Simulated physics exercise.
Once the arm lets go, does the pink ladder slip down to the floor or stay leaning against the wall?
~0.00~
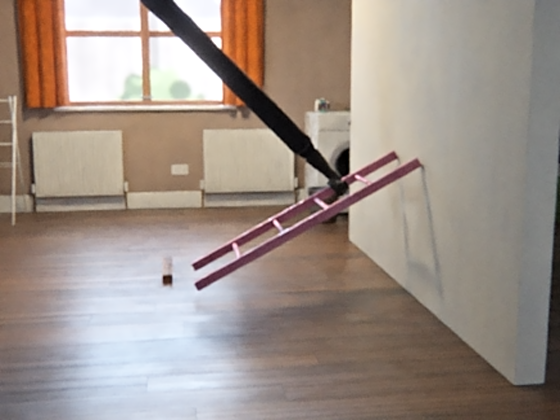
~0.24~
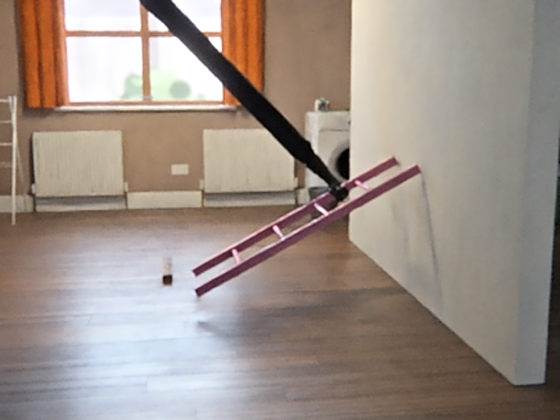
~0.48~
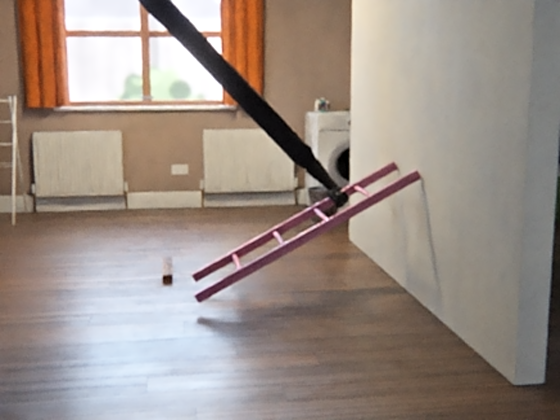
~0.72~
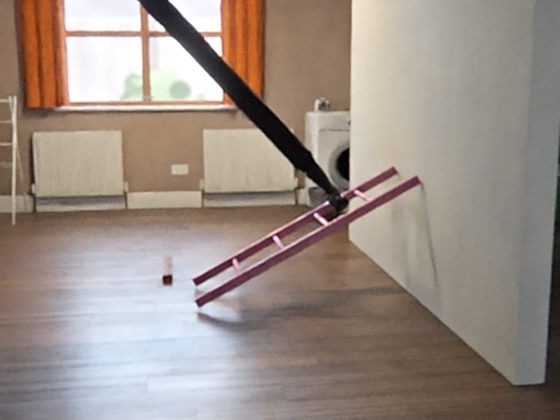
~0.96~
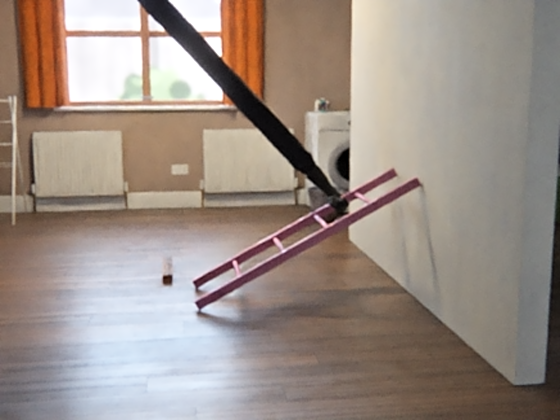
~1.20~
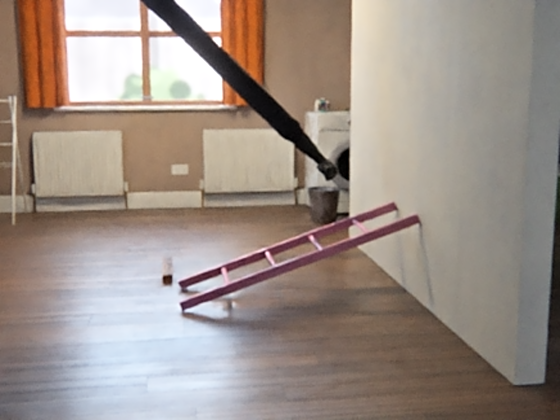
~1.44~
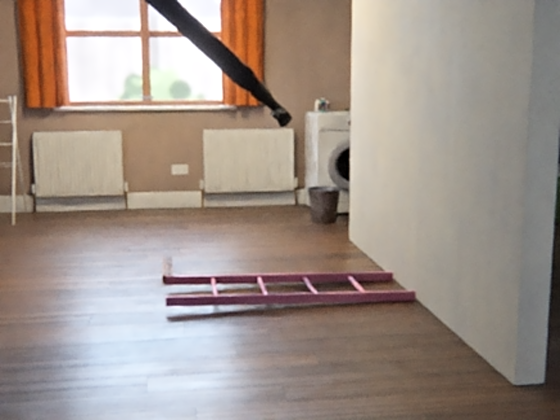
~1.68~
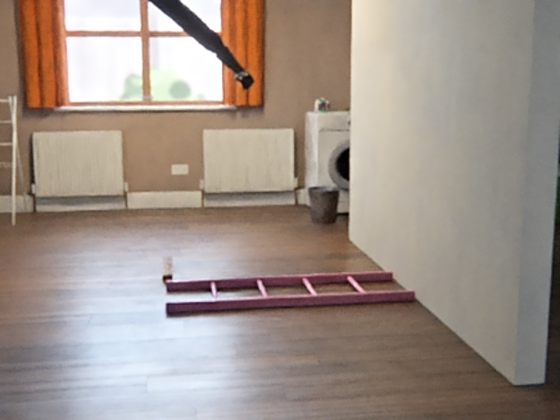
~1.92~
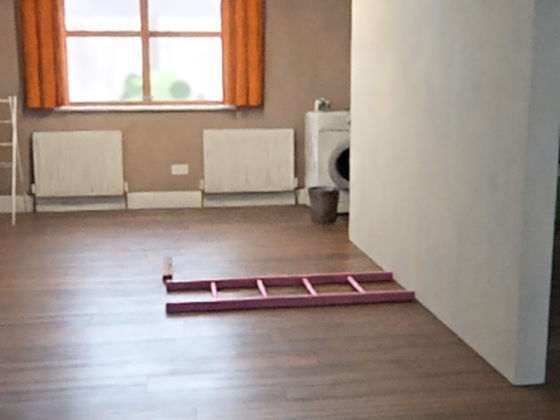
The pink ladder slips down to the floor, its feet sliding out to the left until it lies flat.
